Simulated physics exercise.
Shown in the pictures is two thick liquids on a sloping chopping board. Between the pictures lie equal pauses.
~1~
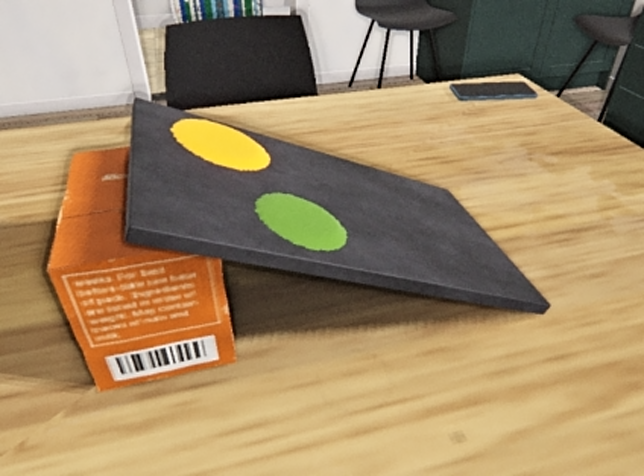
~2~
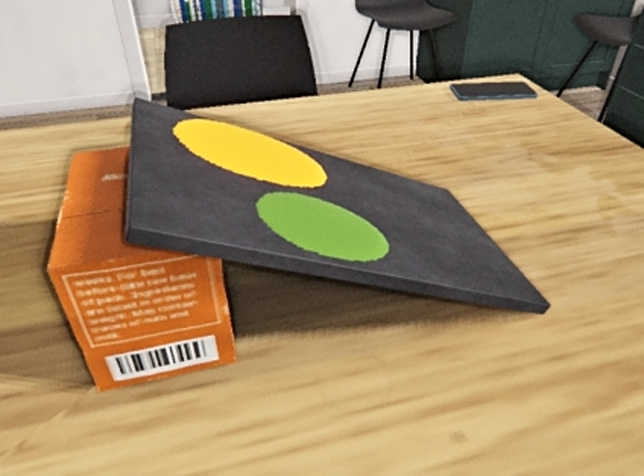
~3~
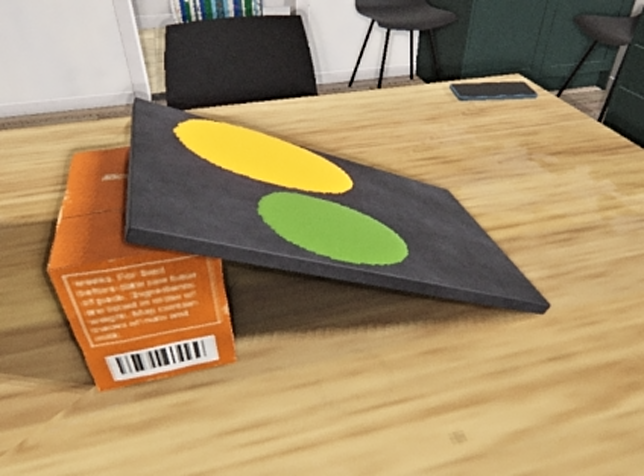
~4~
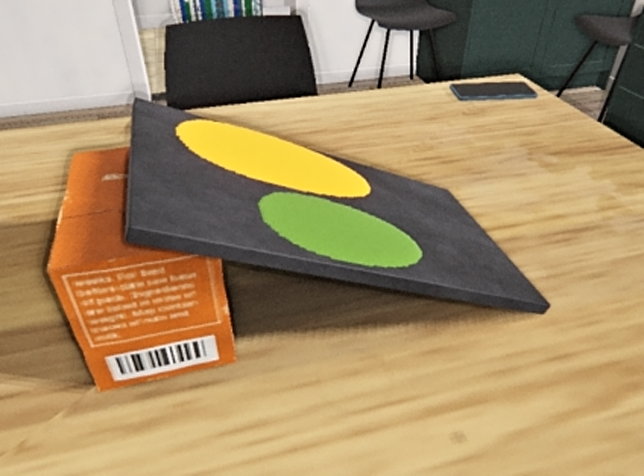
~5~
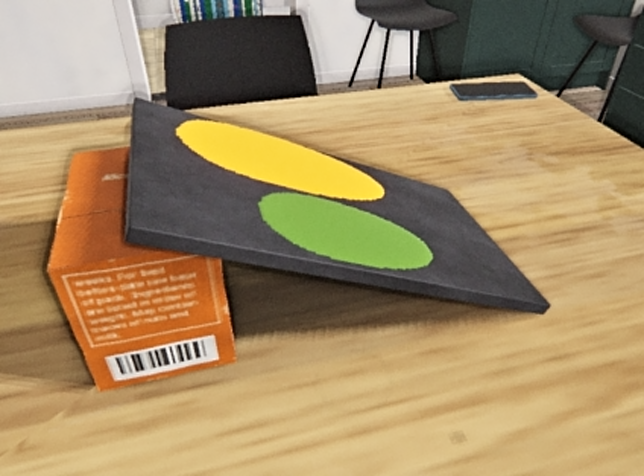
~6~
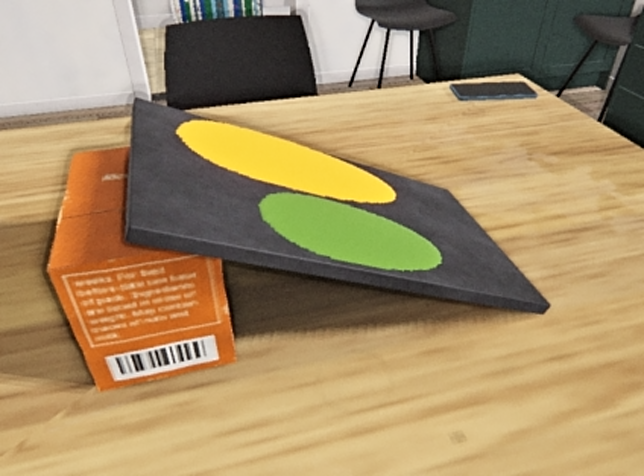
Yellow and green sauces spreading down a sloping dark chopping board propped on an orange box, stretching quickly at first, then slower.
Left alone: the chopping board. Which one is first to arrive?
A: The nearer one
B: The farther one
The farther one (B).
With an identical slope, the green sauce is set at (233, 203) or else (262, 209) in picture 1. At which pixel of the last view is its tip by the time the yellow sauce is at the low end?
(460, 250) and (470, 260).
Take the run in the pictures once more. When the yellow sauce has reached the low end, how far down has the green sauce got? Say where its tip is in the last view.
Roughly (495, 262).
Shortly, the green sauce is three quarters of the way down; the yellow sauce is three quarters of the way down.
Then, the green sauce is close to the edge; the yellow sauce is close to the edge.
At the finish, the green sauce is close to the edge; the yellow sauce is at the low edge.
